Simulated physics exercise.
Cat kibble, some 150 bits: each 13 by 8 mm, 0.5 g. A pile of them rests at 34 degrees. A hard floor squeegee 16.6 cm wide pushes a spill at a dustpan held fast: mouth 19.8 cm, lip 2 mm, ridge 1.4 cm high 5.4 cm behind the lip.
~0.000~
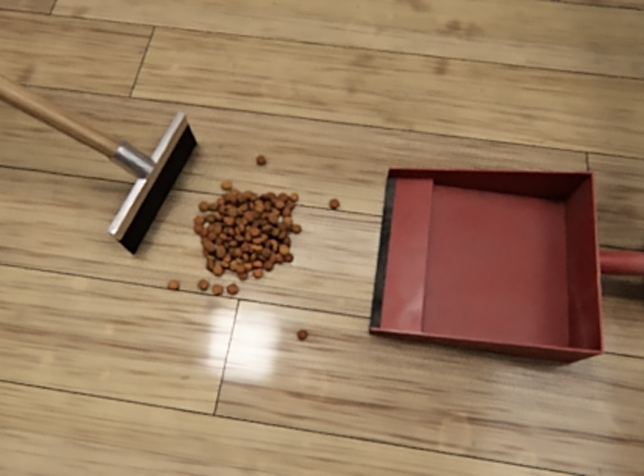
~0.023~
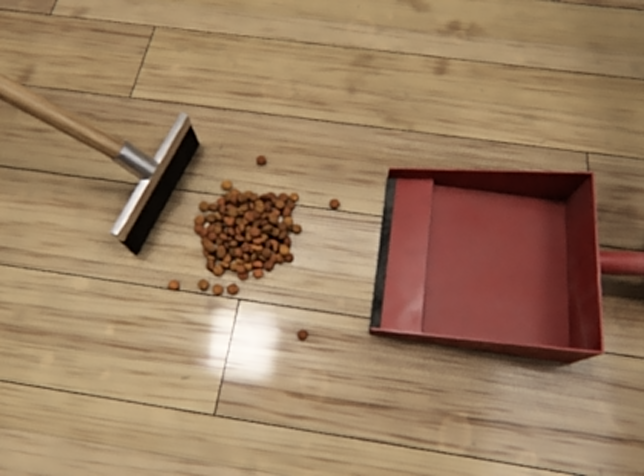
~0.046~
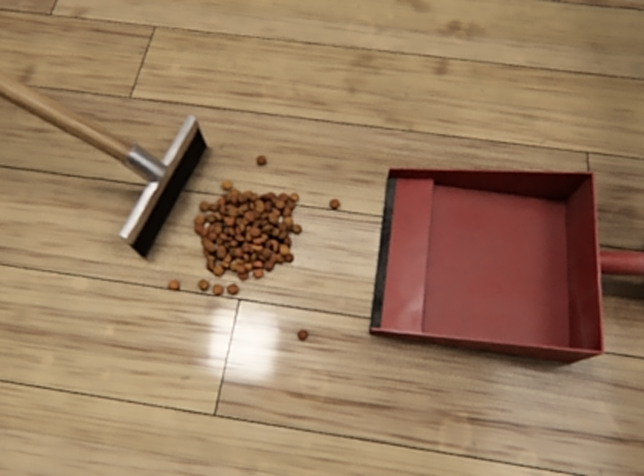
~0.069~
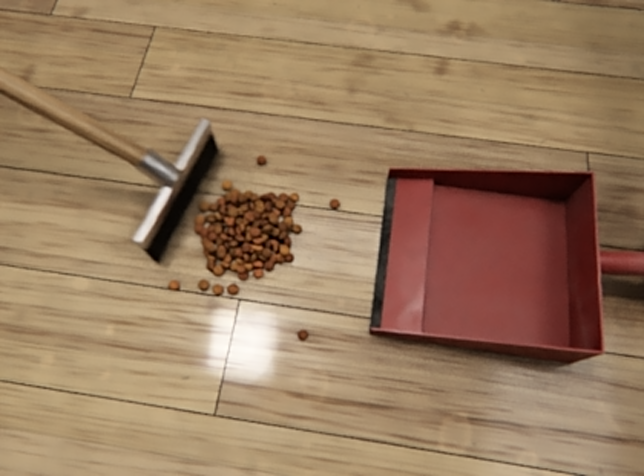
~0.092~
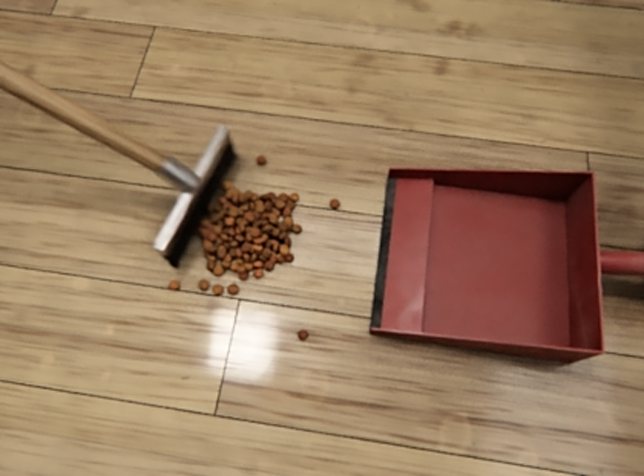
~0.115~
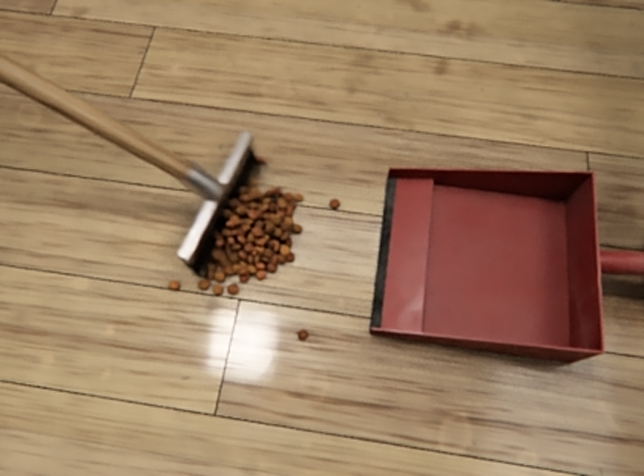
A squeegee with a wooden handle and a dark blade slides slowly, then faster, rightward and slightly toward the viewer, meeting a heap of brown kibble and pressing its left side together. The heap sits left of centre on a glossy wood-plank floor, with a few loose pieces around it. Seen from above by a steady camera, a red dustpan stays still at right, its open side facing the heap.
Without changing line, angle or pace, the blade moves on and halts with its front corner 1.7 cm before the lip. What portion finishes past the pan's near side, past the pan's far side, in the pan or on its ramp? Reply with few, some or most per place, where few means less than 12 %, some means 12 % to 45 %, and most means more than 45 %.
Past the pan's near side = some, past the pan's far side = few, in the pan or on its ramp = most.
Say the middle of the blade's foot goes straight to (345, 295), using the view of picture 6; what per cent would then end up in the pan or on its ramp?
Share caught: Approx. 50 %.
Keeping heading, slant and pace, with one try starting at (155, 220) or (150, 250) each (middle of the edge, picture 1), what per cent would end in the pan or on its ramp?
Close to 55 in a hundred, then close to 40 in a hundred.
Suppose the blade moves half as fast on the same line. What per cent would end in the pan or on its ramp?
In that case close to 25 per cent.
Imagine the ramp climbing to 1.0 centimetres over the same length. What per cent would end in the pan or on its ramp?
Then around 50 percent, ramp counted.
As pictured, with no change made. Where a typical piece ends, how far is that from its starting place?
Median shift: Approx. 20 cm.
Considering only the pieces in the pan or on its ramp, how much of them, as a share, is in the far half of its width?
Some 40 per cent.
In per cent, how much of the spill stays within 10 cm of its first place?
That share is some 0 percent.
After 0.19 s, middle of the blade 9 cm from the lip; 0 % over the lip, far side 0 %, near side 5 %.
After 0.24 s, middle of the blade 5 cm from the lip; 5 % over the lip, far side 0 %, near side 15 %.
After 0.43 s, middle of the blade 4 cm from the lip; 50 % over the lip, far side 0 %, near side 20 %.
By 1.2 s all is still; near side 20 %, far side 0 %, pan 50 %, in front of the lip or behind the blade 30 %.
